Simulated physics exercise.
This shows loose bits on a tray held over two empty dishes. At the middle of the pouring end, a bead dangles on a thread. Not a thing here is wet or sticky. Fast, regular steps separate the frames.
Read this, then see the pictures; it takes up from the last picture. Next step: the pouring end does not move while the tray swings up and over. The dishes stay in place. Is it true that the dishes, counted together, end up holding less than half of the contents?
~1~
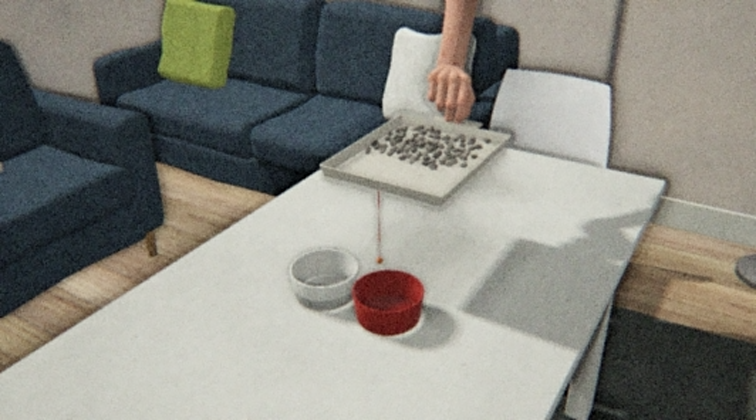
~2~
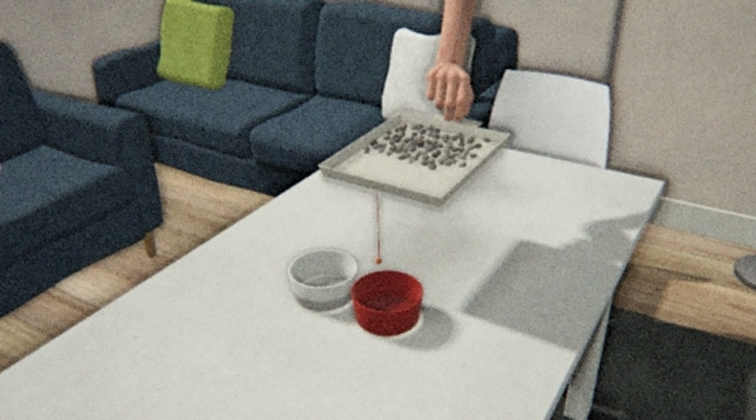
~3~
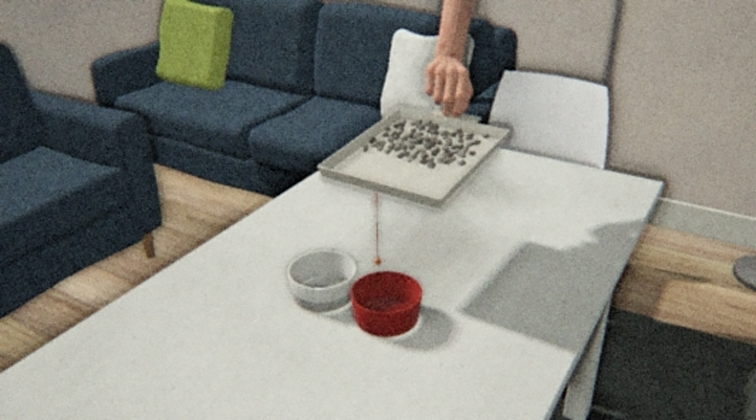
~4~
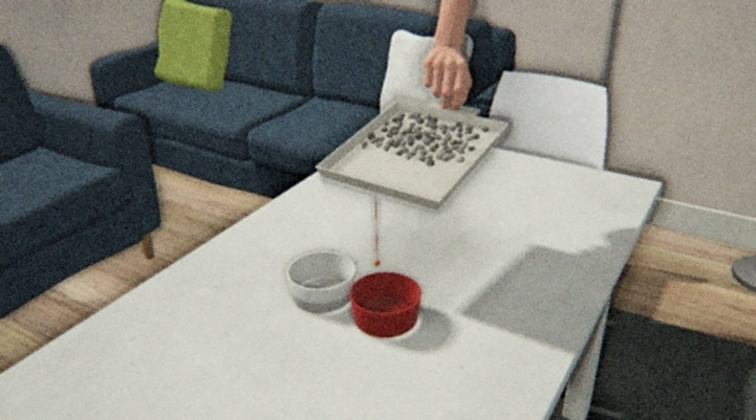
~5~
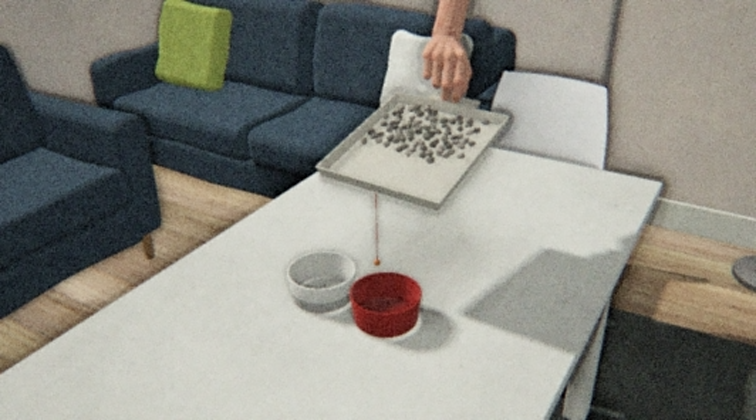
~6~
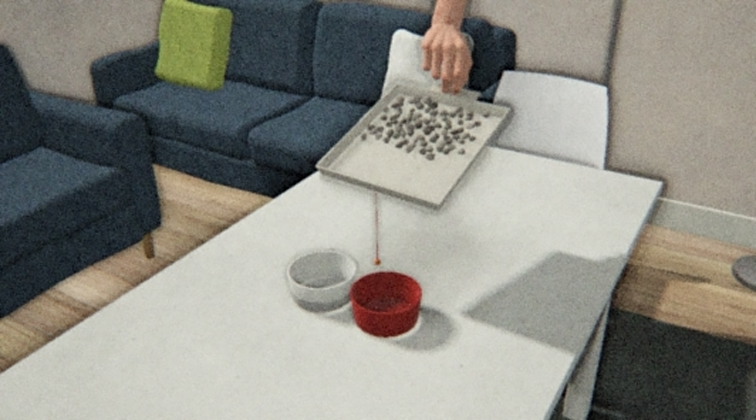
No, more than half.
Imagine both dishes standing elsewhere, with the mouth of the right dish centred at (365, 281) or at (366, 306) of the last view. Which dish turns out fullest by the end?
Right side first, Right side second.
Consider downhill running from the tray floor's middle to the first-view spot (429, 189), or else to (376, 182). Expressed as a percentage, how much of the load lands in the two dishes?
For the first aim it is 20 in a hundred, for the second 90 in a hundred.
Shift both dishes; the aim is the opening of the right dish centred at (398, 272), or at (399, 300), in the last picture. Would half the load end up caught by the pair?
Taking them in turn, it's short of half and then beyond half.
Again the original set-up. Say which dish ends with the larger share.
Winner, as observed: The right-positioned one.
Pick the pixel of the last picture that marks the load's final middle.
I'd place the middle at about (392, 317).
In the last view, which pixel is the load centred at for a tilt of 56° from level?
Centre estimate: (397, 189).
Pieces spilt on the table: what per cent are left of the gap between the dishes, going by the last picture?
It comes to near 20 percent of the spill.
Soon after the last picture, tray tipped steeply; nearly all on the tray; a small part in the air.
A little later, tray tipped right over; about half on the tray; about a quarter in the right dish; a stray few in the left dish; a small part outside both; a stray few in the air.
Later still, tray tipped past a quarter turn; about two thirds in the right dish; a small part in the left dish; about a third outside both.
At rest, tray tipped past a quarter turn; about two thirds in the right dish; a small part in the left dish; about a third outside both.
